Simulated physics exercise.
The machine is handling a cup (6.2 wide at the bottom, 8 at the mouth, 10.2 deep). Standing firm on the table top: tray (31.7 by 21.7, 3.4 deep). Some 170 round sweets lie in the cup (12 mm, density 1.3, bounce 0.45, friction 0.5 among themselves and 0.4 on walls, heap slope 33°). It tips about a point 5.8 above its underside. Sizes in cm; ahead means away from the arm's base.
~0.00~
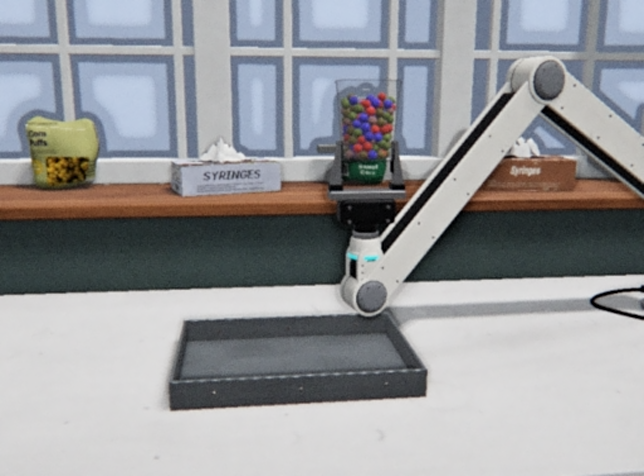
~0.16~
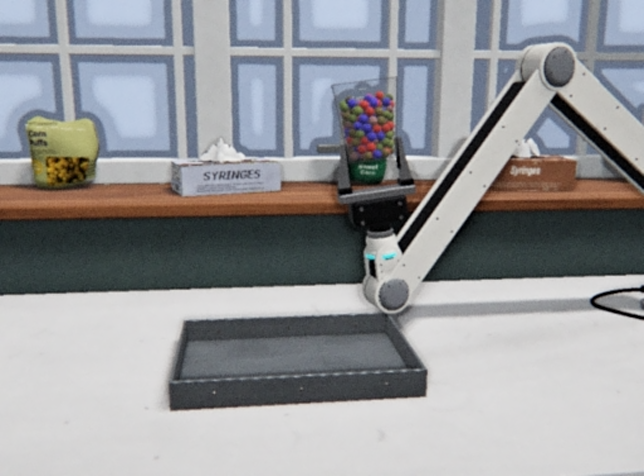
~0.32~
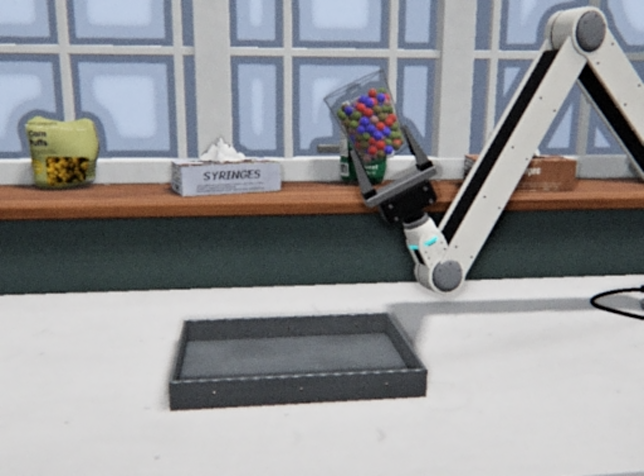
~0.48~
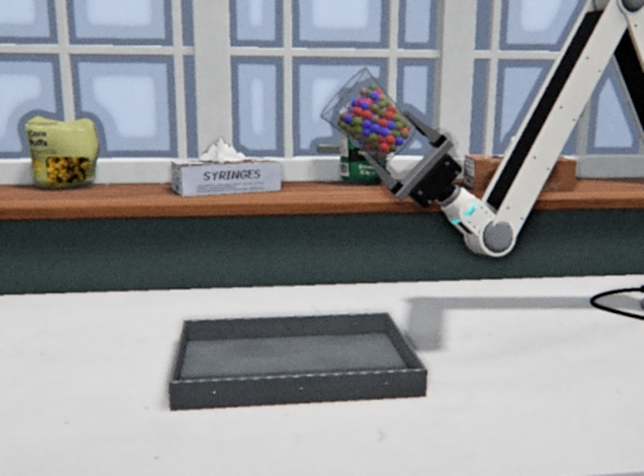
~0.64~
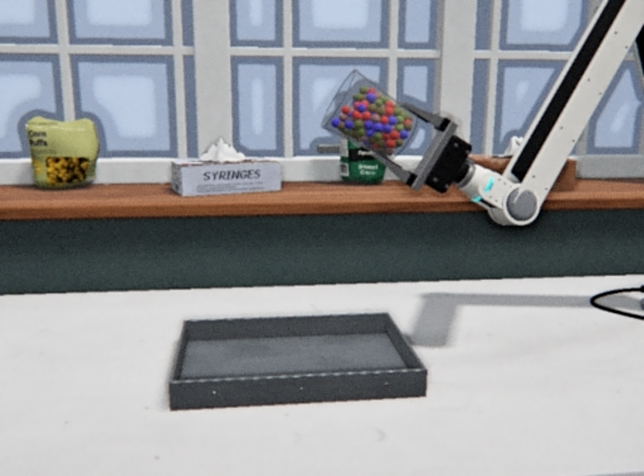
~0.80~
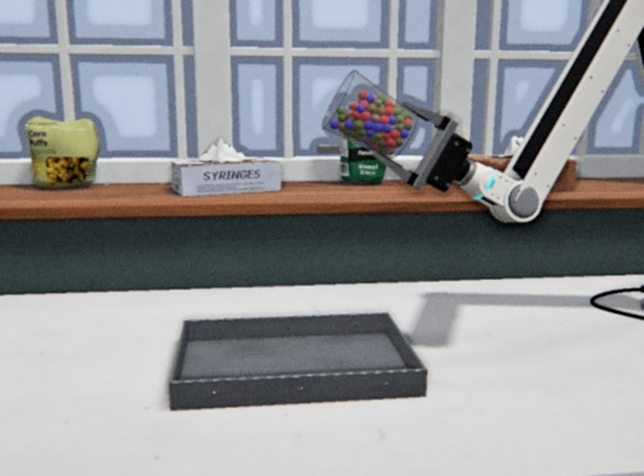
A pale robotic arm on the right holds a clear cup of red, blue, green and purple round sweets above a white table, seen from the front by a still camera. A dark grey tray sits below, with a yellow-green bag and two tissue-topped boxes on a wooden ledge before windows. The arm tilts the cup leftward, swinging its wrist right and upward, then slows almost to stillness.
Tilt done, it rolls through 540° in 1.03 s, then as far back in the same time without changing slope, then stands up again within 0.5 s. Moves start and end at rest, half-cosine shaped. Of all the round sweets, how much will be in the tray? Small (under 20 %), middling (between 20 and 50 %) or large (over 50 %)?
In the tray the share is small, under 20 %.
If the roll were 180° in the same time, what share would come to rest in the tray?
Then about 0 per cent.
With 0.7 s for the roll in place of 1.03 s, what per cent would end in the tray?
Then about 5 per cent.
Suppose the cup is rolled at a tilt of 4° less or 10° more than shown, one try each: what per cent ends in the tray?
About 0 and 20 per cent.
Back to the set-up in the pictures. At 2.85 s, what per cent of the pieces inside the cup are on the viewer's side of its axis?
About 45 per cent.
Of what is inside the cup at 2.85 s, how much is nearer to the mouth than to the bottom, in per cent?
Roughly 45 per cent.
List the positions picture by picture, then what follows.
In the first frame, cup middle at (368, 122), upright; upper third of the load around (369, 108), from x 345 to 390, top at y 95; 169 in the cup.
In the second frame, cup middle at (368, 122), tipped 8°; upper third of the load around (369, 107), from x 345 to 390, top at y 95.
In the third frame, cup middle at (370, 121), tipped 26°; upper third of the load around (371, 108), from x 340 to 400, top at y 90.
In the fourth frame, cup middle at (372, 120), tipped 47°; upper third of the load around (371, 108), from x 340 to 405, top at y 90.
In the fifth frame, cup middle at (372, 119), tipped 60°; upper third of the load around (371, 108), from x 335 to 410, top at y 90.
In the sixth frame, cup middle at (372, 119), tipped 61°; upper third of the load around (372, 109), from x 335 to 410, top at y 95; 169 in the cup.
After 1.82 s, tipped 61°, highest piece 38 above the table; 169 in the cup.
After 2.85 s, tipped 61°, highest piece 38 above the table; 164 in the cup, 3 in the tray, 2 in flight or on a rim.
After 3.56 s, upright, highest piece 39 above the table; 163 in the cup, 5 in the tray, 1 on the table or floor.
After 4.26 s, upright, highest piece 39 above the table; 163 in the cup, 5 in the tray, 1 on the table or floor.
At rest, 163 in the cup, 5 in the tray, 1 on the table or floor. That is 3 % in the tray.
